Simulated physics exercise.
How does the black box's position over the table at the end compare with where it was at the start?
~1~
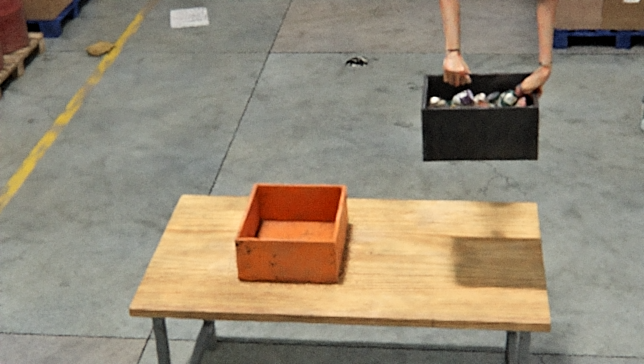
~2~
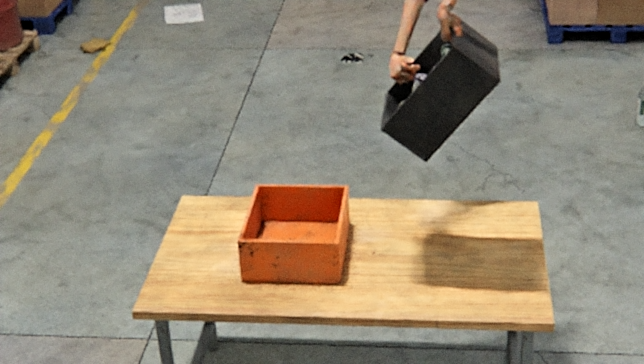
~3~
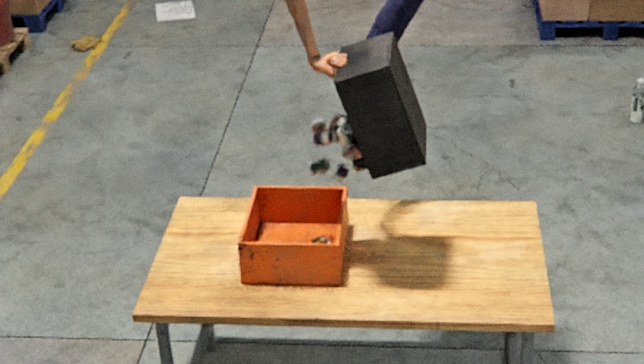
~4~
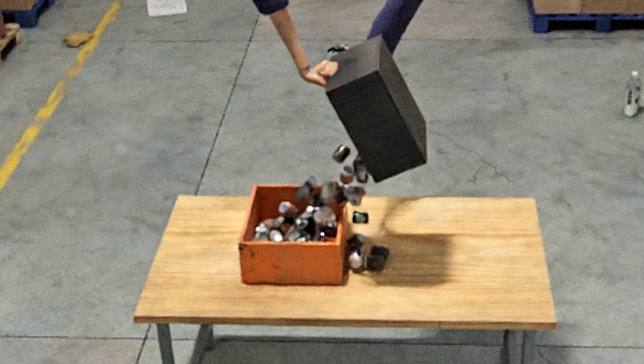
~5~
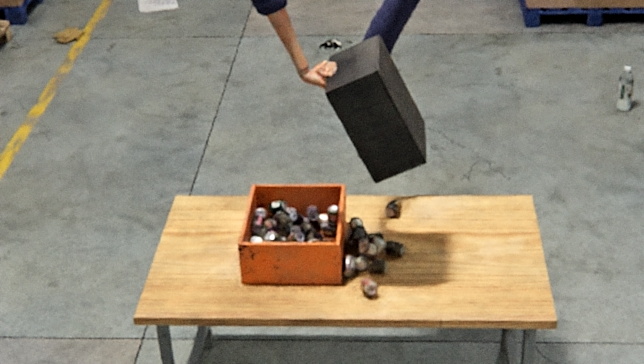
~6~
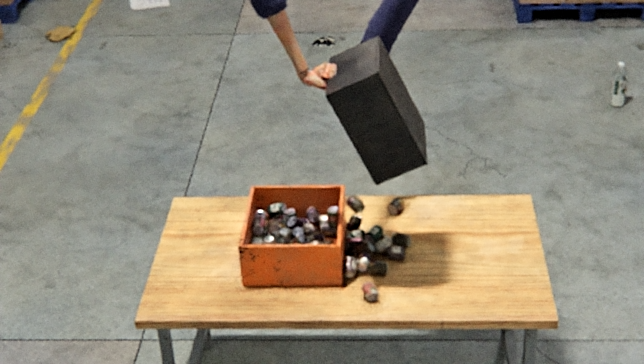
It ends further left, held tilted just above and to the right of the orange tray. At the start it was held upright further to the right, above the right-hand part of the table.
